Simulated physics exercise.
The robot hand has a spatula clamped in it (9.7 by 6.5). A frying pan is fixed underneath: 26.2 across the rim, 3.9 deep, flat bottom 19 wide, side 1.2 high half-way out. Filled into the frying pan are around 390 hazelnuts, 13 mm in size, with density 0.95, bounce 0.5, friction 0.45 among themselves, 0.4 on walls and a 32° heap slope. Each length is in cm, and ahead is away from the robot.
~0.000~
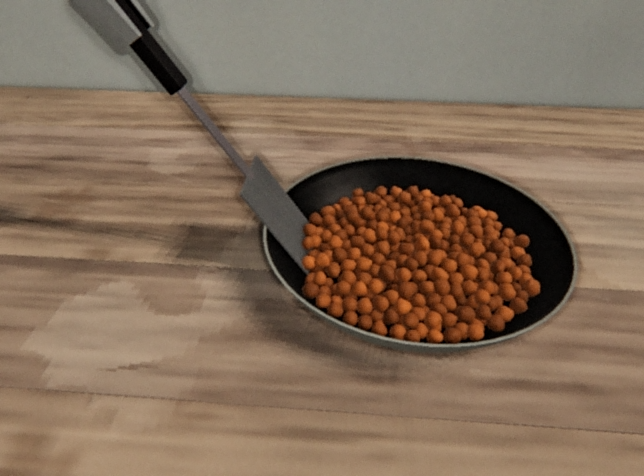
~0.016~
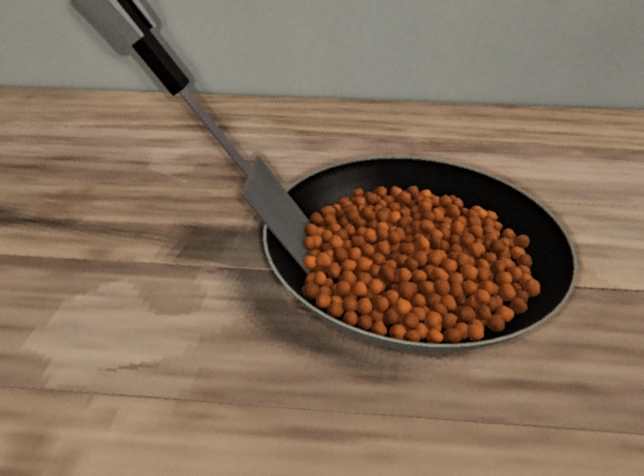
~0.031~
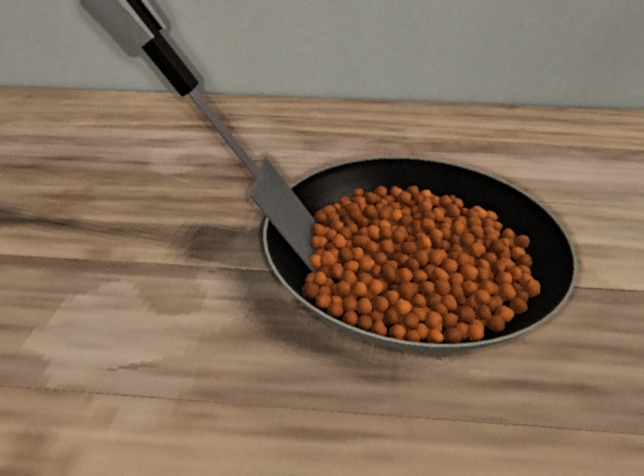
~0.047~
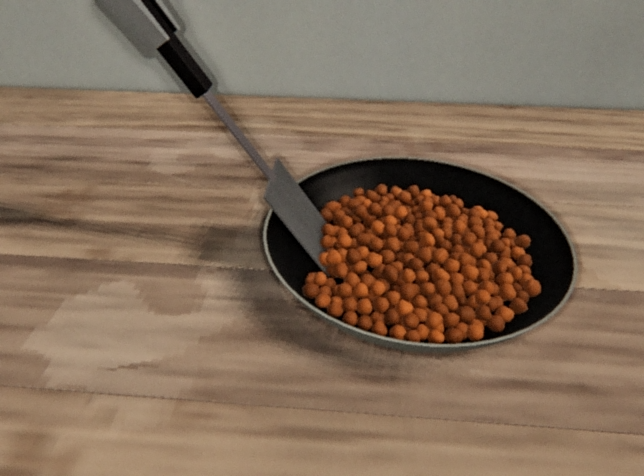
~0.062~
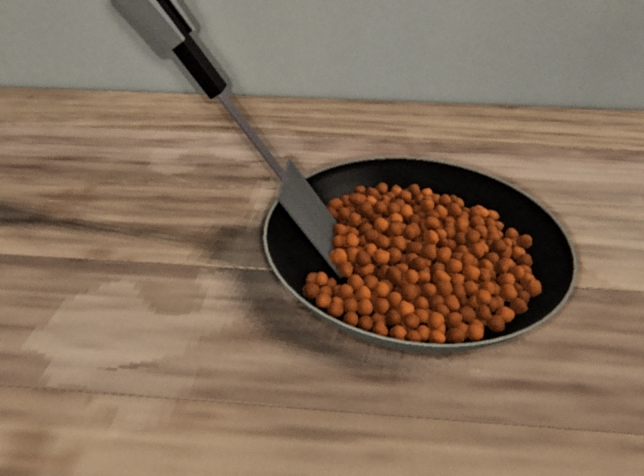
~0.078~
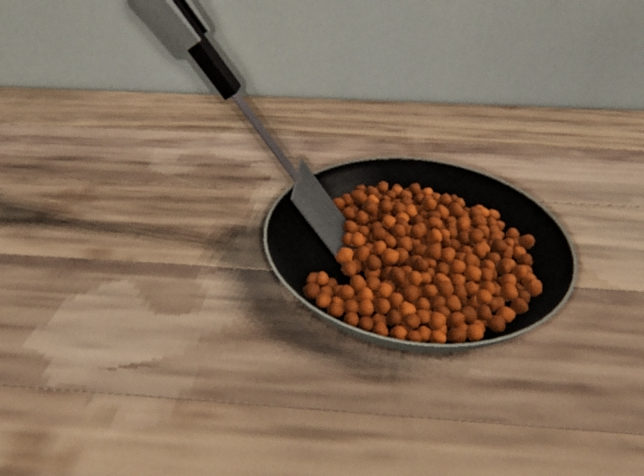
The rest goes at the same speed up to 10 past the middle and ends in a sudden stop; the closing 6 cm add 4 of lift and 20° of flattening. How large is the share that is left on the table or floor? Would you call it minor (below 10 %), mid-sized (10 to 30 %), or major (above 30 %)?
I would call it mid-sized.
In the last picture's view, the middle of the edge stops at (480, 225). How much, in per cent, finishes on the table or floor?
5 %, roughly.
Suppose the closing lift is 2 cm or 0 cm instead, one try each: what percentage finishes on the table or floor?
Result: Approx. 15 % and 5 %, one try each.
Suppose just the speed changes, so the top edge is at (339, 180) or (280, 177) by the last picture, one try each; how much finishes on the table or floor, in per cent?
I'd estimate close to 25 and 10 in a hundred.
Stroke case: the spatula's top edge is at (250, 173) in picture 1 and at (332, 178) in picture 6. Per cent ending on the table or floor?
I'd put it at roughly 25 per cent.
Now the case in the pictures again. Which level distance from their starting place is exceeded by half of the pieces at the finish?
Roughly 3 cm.
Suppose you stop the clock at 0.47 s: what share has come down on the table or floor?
15 per cent.
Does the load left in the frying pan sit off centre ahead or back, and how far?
3.0 cm ahead.
By 0.16 s, sloping 57°, highest piece 6 above the table; 386 in the frying pan.
By 0.24 s, sloping 51°, highest piece 7 above the table; 386 in the frying pan.
By 0.47 s, sloping 37°, highest piece 14 above the table; 317 in the frying pan, 54 on the table or floor, 15 on the blade or in flight.
By 1.52 s, sloping 37°, highest piece 4 above the table; 317 in the frying pan, 69 on the table or floor.
Final count, 317 in the frying pan, 69 on the table or floor. That is 18 % on the table or floor.
